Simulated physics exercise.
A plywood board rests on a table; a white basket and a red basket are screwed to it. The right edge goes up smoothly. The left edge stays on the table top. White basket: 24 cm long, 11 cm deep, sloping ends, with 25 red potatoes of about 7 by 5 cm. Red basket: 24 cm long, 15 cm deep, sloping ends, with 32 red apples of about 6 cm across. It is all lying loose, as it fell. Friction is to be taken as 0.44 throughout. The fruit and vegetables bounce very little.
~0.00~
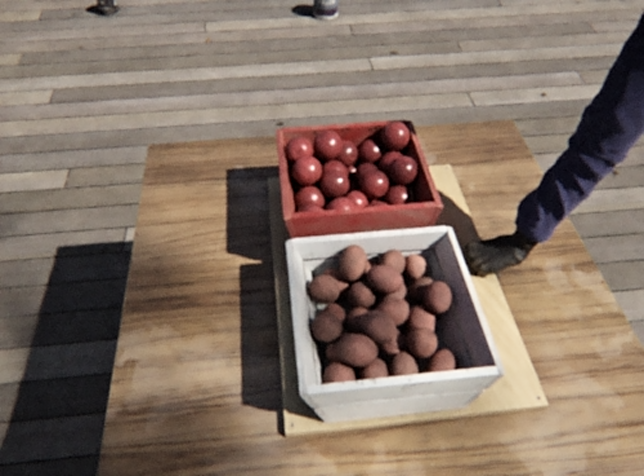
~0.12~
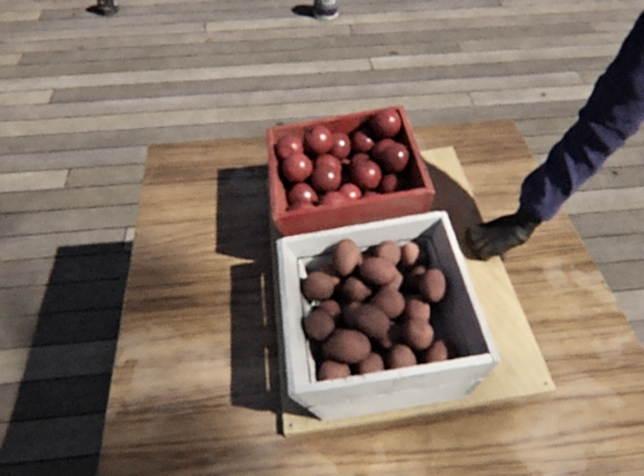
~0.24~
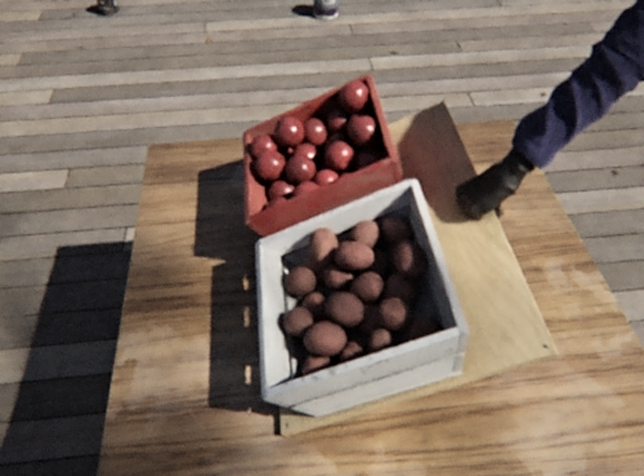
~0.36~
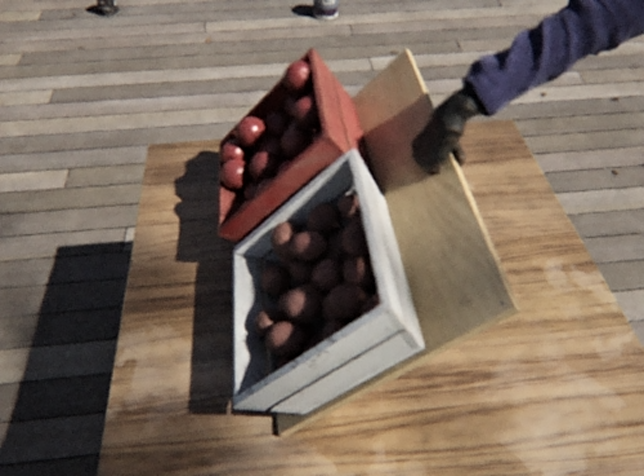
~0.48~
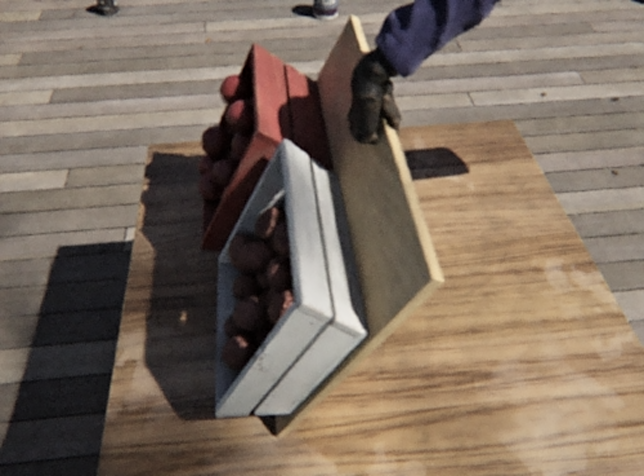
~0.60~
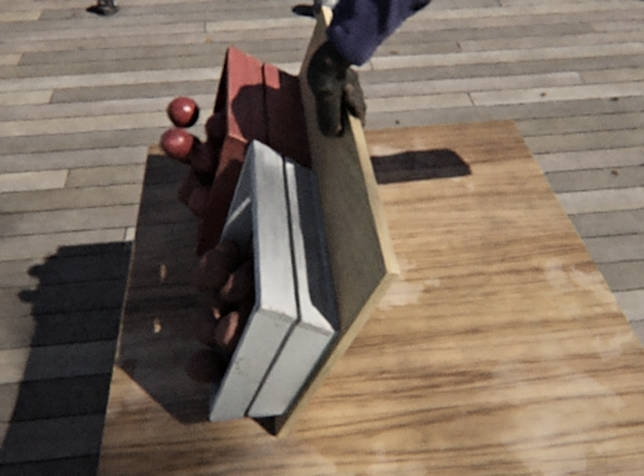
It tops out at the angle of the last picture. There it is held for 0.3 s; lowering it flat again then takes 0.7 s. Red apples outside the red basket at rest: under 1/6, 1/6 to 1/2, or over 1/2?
1/6 to 1/2.
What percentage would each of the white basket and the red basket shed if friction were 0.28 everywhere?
White basket 60, red basket 30 per cent.
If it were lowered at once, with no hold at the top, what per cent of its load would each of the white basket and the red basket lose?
In that case you'd see white basket shed 50 percent of its load and red basket shed 40 percent.
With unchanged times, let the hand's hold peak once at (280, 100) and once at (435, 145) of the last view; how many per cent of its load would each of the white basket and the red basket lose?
The white basket would lose 90 per cent in the first try and 0 per cent in the second, the red basket 80 and then 0 per cent.
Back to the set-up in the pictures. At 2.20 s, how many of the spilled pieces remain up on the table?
Count: Around 12.
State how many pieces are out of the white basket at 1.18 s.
Out so far from the white basket: Around 16.
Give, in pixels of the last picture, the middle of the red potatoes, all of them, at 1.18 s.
Centre approx. (185, 349).
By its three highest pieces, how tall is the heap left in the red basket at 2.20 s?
Around 14 centimetres.
After 0.86 s, tilt 71°; white basket 14 in, 11 out and red basket 20 in, 12 out.
After 1.18 s, tilt 46°; white basket 10 in, 15 out and red basket 19 in, 13 out.
After 1.62 s, tilt 0°; white basket 10 in, 15 out and red basket 19 in, 13 out.
Final count (at 2.20 s), white basket 10 in, 15 out and red basket 19 in, 13 out. Asked share, 13 of 32, 41 per cent.
